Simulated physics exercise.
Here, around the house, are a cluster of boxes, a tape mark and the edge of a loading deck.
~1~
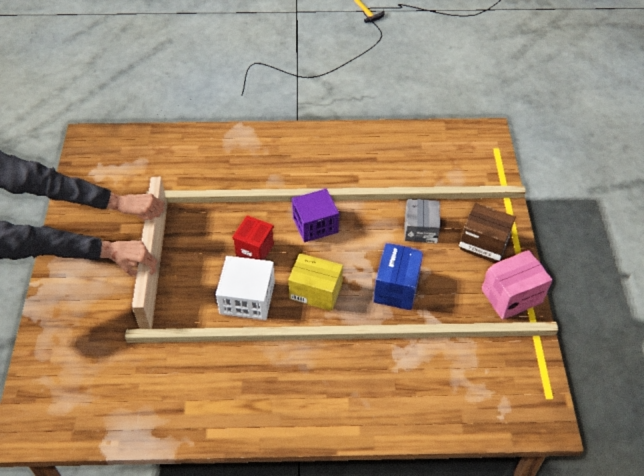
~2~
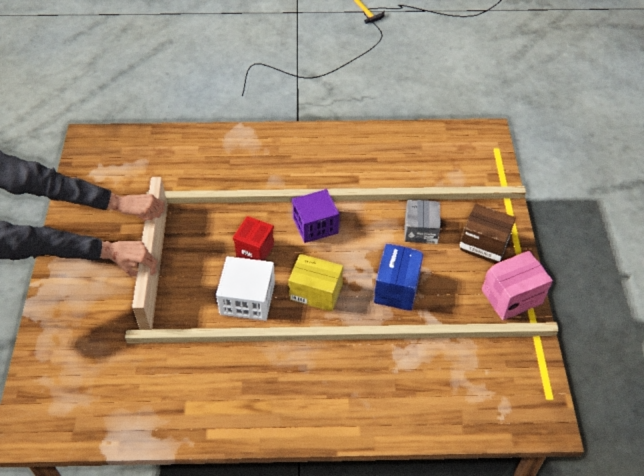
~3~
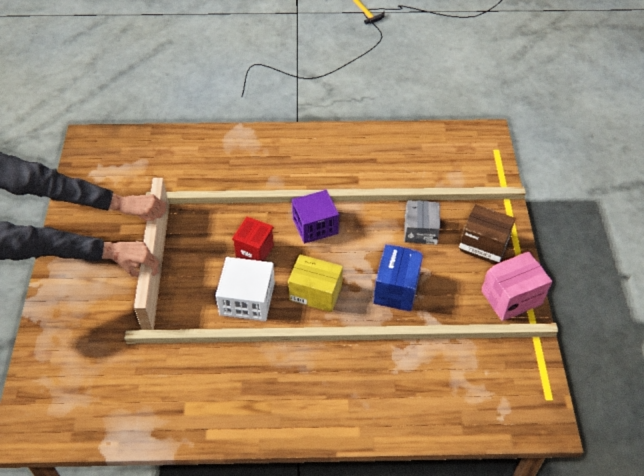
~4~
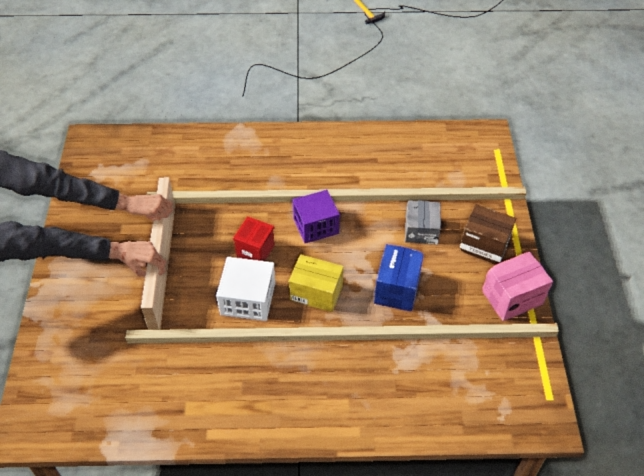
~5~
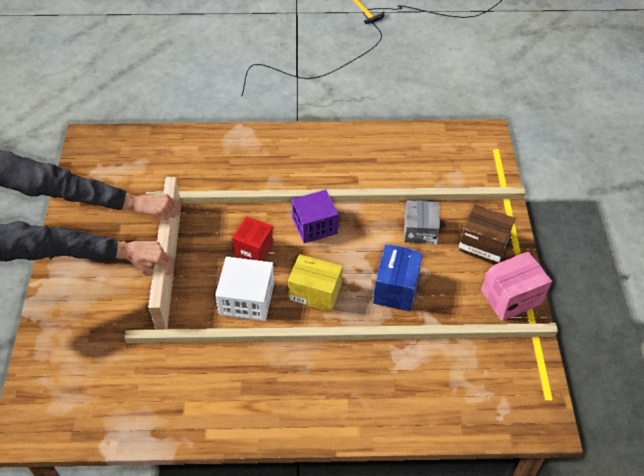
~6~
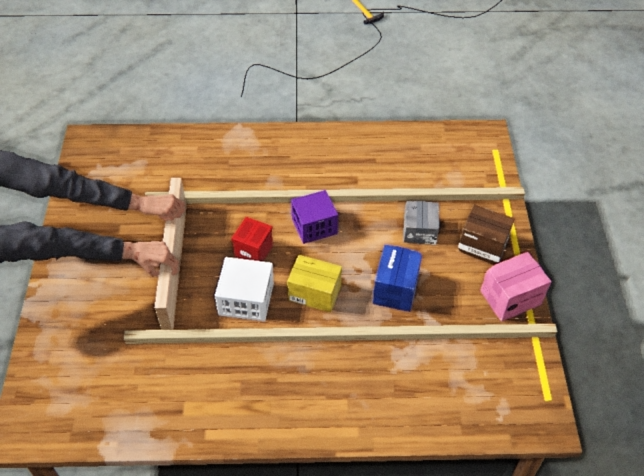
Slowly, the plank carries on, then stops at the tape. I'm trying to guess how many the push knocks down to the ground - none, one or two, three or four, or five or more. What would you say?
I would say five or more.
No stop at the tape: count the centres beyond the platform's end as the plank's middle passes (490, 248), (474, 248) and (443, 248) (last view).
The numbers past the end are 5, 4 and 2.
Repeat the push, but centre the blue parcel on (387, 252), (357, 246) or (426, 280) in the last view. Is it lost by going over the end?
Going through the three places, it drops down; drops down; drops down.
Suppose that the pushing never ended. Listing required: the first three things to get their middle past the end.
Sequence: The pink box, the blue parcel, the brown parcel.
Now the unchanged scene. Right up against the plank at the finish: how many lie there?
2 in contact.
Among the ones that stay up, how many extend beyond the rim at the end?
So the number is 2.
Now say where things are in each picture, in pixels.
In the first frame, pink box (516, 285); brown parcel (487, 233); grey parcel (422, 221); plank (151, 252); tape (520, 259).
In the second frame, brown parcel (487, 234); white crate (247, 289).
In the third frame, grey parcel (422, 222); blue parcel (398, 278).
In the fourth frame, pink box (516, 286); plank (160, 252).
In the fifth frame, brown parcel (486, 235); purple crate (315, 216).
In the sixth frame, pink box (515, 287); brown parcel (486, 235); grey parcel (421, 223); plank (172, 252); tape (519, 261).
A little later, none off yet; pink box at rest near (515, 287); brown parcel at rest near (486, 235); grey parcel at rest near (421, 223).
Next, none off yet; pink box shifted a little near (534, 289); brown parcel at rest near (486, 235); grey parcel at rest near (421, 223).
Later still, one off so far; pink box fallen near (542, 388); brown parcel shifted about its own width near (539, 237); grey parcel shifted well along near (502, 224).
When it is over, the number that fall off is five or more; down, white crate, yellow box, blue parcel, grey parcel, brown parcel and pink box.
